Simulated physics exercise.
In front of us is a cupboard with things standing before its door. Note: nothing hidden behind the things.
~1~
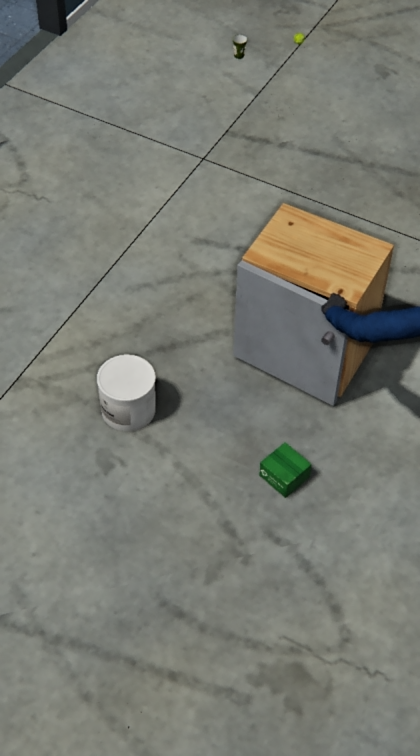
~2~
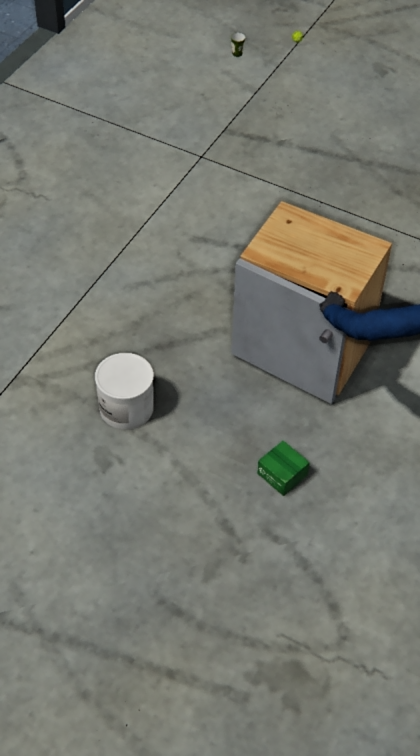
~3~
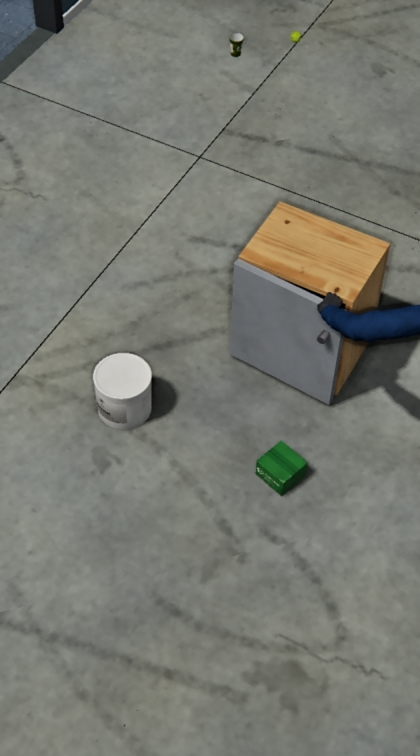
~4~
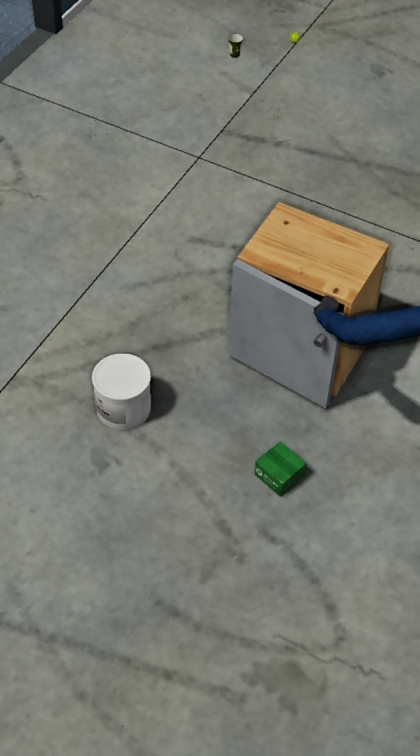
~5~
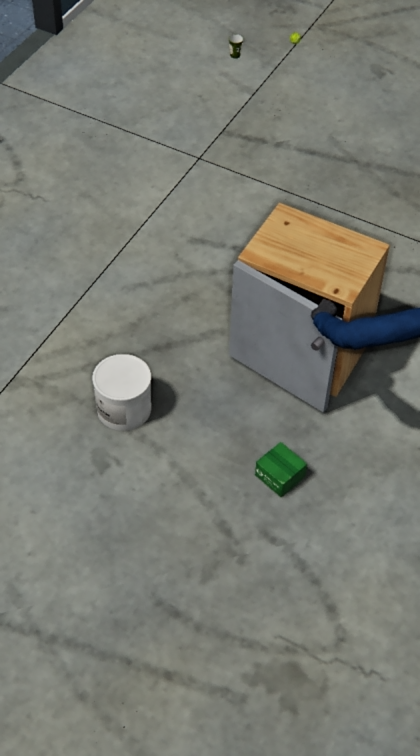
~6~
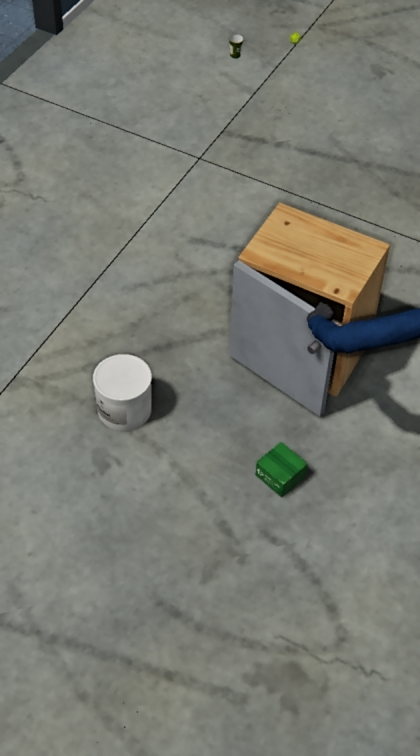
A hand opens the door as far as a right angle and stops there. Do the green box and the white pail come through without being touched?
As it plays out, the green box is untouched, the white pail is untouched.
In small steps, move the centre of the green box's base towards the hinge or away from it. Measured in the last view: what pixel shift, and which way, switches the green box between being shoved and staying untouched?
It takes a move of 12 pixels upwards.
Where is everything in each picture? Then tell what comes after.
In the first frame, door 4° open; green box (285, 470); white pail (127, 394); door (286, 339).
In the second frame, door 4° open; white pail (125, 392); door (284, 337).
In the third frame, door 5° open; green box (282, 468); door (282, 337).
In the fourth frame, door 7° open; white pail (122, 392); door (280, 339).
In the fifth frame, door 9° open; green box (281, 470); door (279, 342).
In the sixth frame, door 12° open; green box (281, 470); white pail (123, 393); door (277, 344).
Then, 0.88 s on from there, door 41° open; green box at rest near (281, 470); white pail at rest near (123, 393).
Then, 1.92 s on from there, door 75° open; green box at rest near (281, 470); white pail at rest near (123, 393).
In the end, the green box stays untouched, near (281, 470); the white pail stays untouched, near (123, 393).
